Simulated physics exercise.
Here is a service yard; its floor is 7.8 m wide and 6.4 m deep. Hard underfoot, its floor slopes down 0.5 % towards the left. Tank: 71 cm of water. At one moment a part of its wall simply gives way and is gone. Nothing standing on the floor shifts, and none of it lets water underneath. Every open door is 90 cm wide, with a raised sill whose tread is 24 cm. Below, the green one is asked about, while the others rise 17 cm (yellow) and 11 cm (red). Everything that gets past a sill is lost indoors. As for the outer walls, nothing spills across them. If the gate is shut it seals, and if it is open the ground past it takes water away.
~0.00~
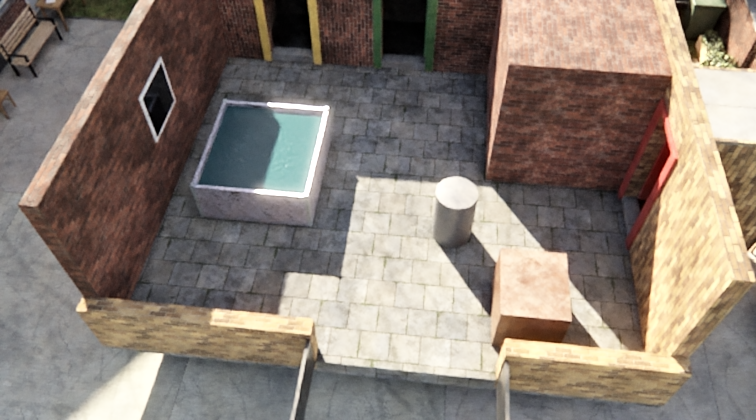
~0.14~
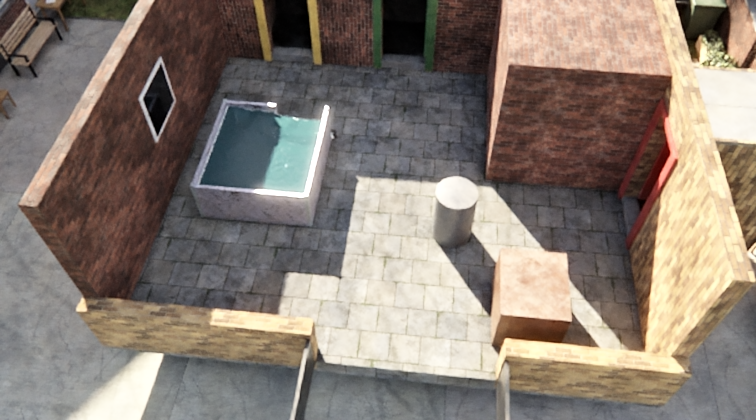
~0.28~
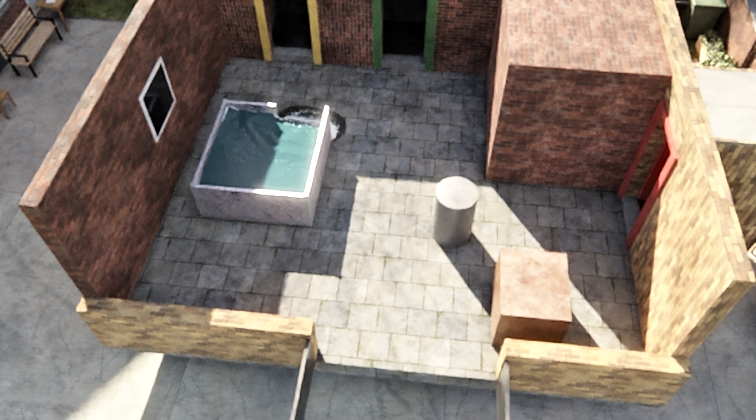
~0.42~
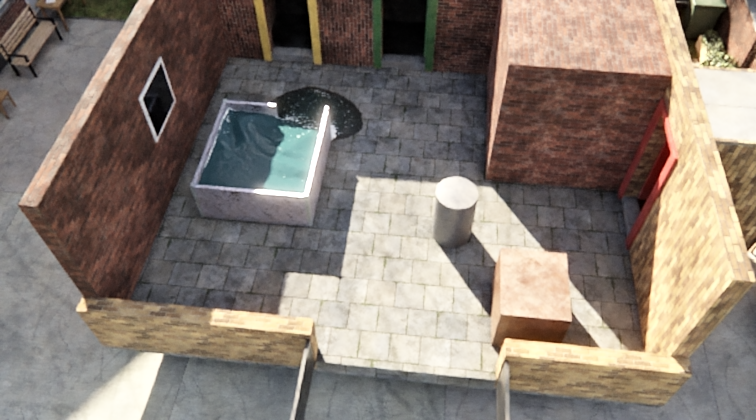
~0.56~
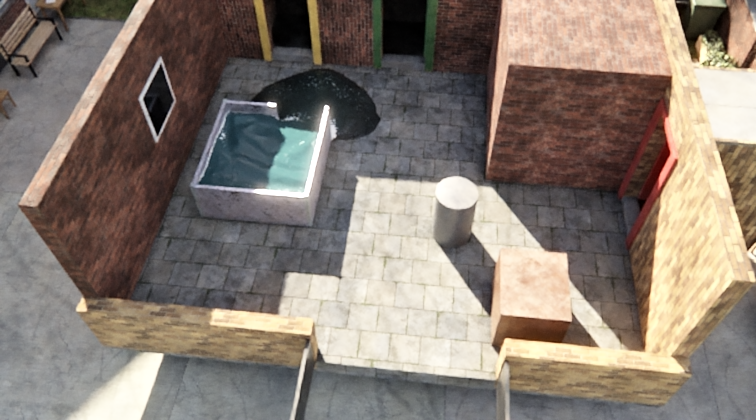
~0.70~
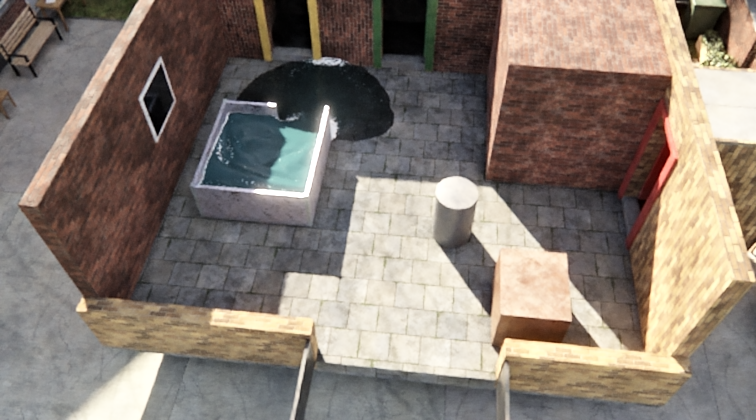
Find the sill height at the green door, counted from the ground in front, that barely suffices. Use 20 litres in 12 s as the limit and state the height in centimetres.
It barely suffices at around 16 cm.
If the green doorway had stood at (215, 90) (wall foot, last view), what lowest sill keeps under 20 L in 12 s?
12.5 cm.
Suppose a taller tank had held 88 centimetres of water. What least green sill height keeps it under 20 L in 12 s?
Then a height close to 21 cm.
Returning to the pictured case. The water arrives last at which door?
Last in line is the red one.
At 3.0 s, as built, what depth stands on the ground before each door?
Depth at green 16 cm, at yellow 22 cm, at red 0 cm.
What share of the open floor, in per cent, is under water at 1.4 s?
Close to 20 per cent is wet.
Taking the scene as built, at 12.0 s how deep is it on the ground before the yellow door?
Depth: Near 6.5 cm.
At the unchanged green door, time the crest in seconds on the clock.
That happens close to 1.6 s on the clock.
After 1.4 s water covers 20 % of the floor, deepest (38 cm) near (312, 134); 21 cm at the green door, 0 litres in over its 17 cm sill.
After 3.0 s water covers 30 % of the floor, deepest (29 cm) near (476, 82); 16 cm at the green door, 13 litres in over its 17 cm sill.
After 12.0 s water covers 100 % of the floor, deepest (12 cm) near (179, 182); 7 cm at the green door, 14 litres in over its 17 cm sill.
At the green door as built, the water arrived by 1.1 s and peaked near 23 cm at 1.6 s.
Run again over the same 12 s with other heights there, 42 litres in over 12.5 cm, 5 litres over 20 cm. The limit of 20 litres is kept from about 16 cm up.
